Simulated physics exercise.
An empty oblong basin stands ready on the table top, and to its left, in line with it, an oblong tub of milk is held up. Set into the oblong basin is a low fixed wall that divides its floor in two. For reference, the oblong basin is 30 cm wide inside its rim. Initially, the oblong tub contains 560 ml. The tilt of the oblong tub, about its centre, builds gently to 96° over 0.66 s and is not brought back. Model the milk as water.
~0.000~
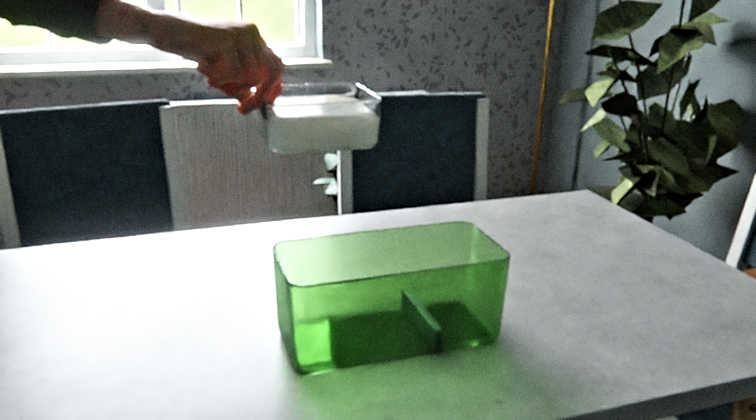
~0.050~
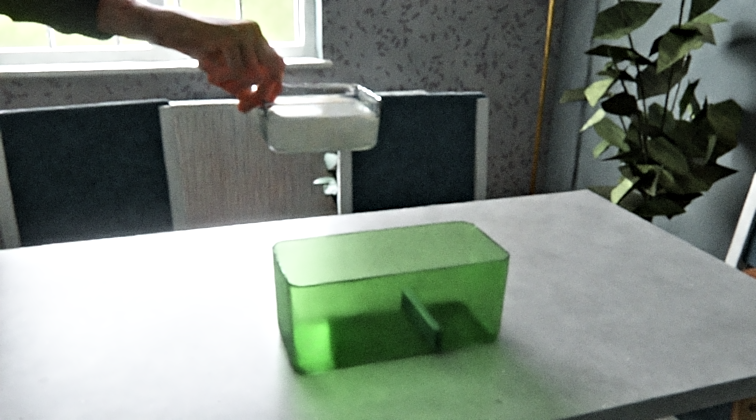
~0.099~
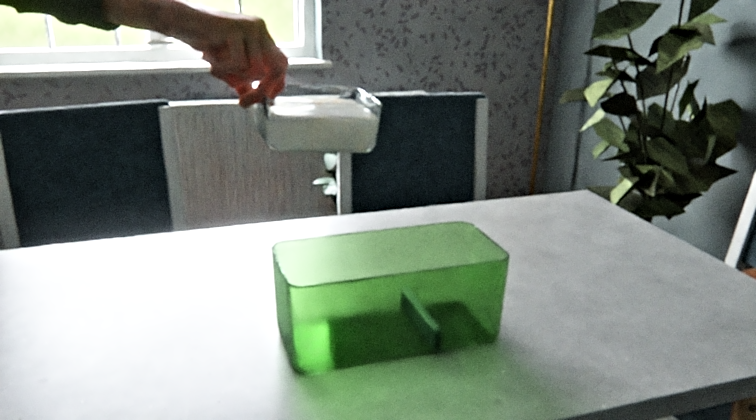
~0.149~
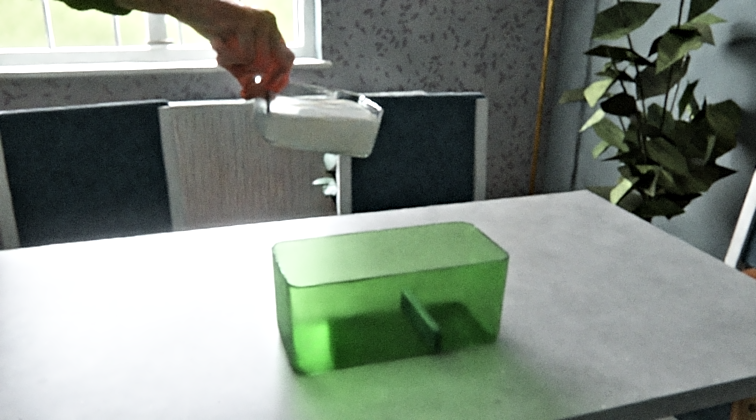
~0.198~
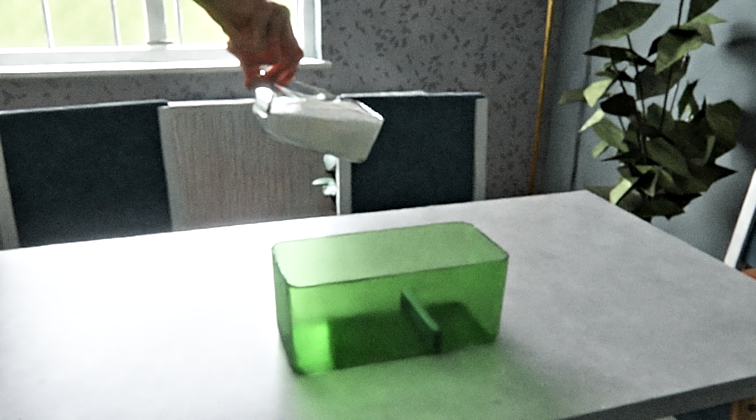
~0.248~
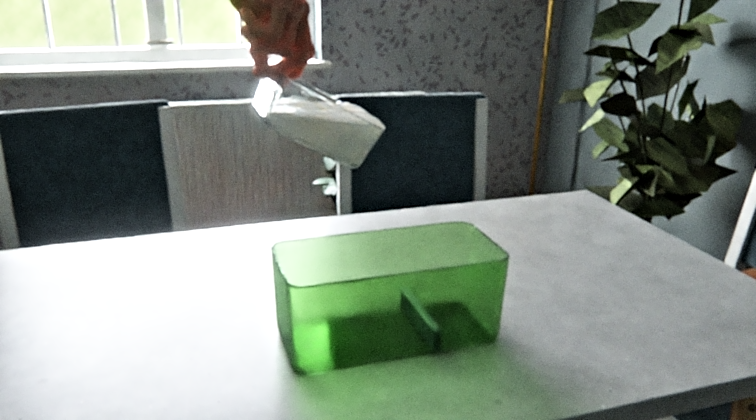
The footage shows a hand holding an oblong tub of white liquid above and slightly left of an empty green basin on a table, then gradually tilting the tub so its right end dips while the basin stays still.
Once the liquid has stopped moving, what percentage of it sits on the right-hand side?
About 34 per cent.
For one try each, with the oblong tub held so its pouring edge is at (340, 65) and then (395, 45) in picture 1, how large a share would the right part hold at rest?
Respectively 10 and 50 %.
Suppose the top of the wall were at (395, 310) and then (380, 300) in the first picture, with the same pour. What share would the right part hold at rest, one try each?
I'd put it at about 60 per cent for the first and about 75 per cent for the second.
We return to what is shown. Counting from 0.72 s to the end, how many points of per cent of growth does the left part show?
Some 16 per cent.
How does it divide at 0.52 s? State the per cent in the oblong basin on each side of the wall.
Around 16 percent on the left and 5 on the right.
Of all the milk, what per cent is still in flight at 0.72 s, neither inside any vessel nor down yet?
It comes to some 7 percent of the total.
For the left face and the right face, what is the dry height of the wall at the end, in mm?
Left: Roughly 20 mm; right: Roughly 18 mm.
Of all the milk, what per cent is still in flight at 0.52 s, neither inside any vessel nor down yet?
Near 62 in a hundred.
By 0.52 s the tilt is 86° and 17 per cent is still to pour, 15 is left of the wall and 5 right of it.
By 0.72 s the tilt is 96° and 5 per cent is still to pour, 43 is left of the wall and 40 right of it.
By 0.93 s the tilt is 96° and 1 per cent is still to pour, 57 is left of the wall and 34 right of it.
By 1.16 s the tilt is 96° and 0 per cent is still to pour, 60 is left of the wall and 34 right of it.
At rest 60 per cent lies left of the wall, 34 right of it and 6 outside.
